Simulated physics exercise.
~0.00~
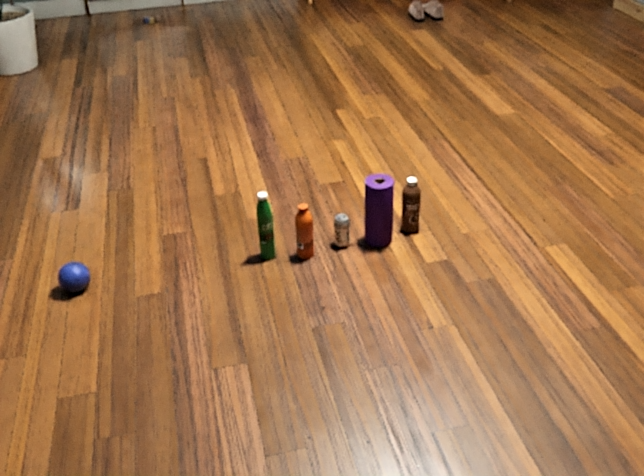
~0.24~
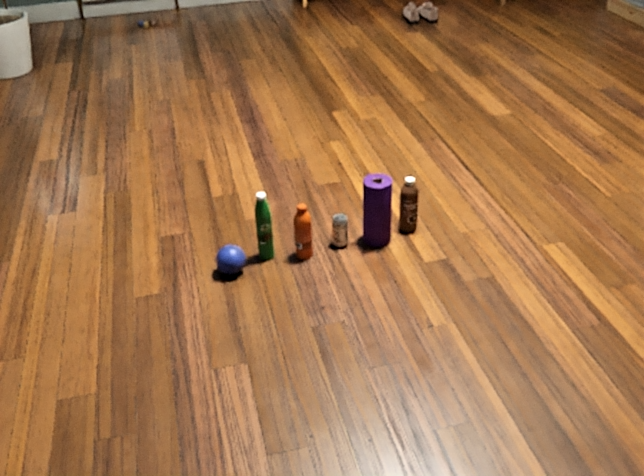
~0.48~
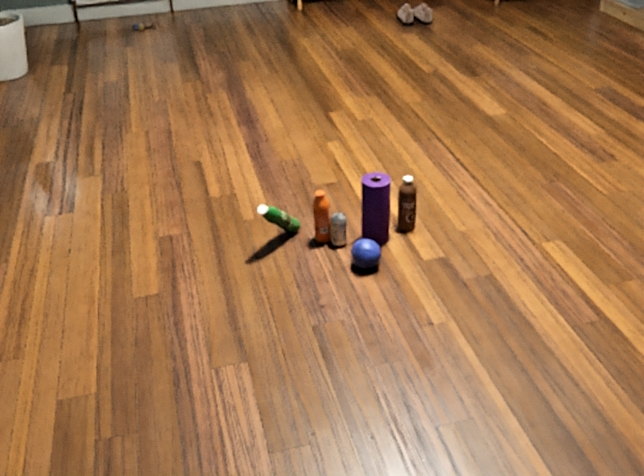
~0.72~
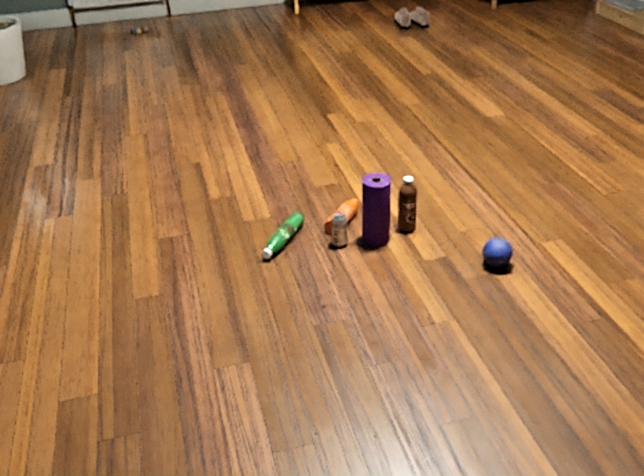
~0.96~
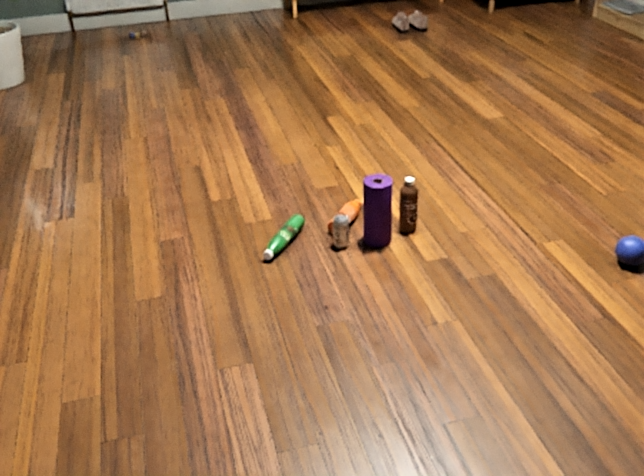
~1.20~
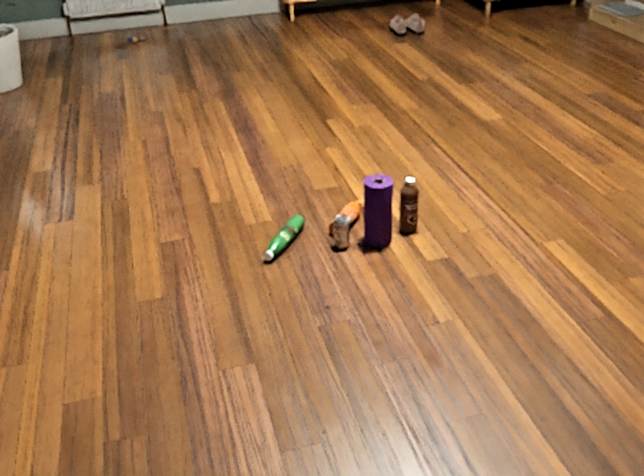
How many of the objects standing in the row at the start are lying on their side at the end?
Two of them are lying on their side at the end, the green bottle and the orange bottle.
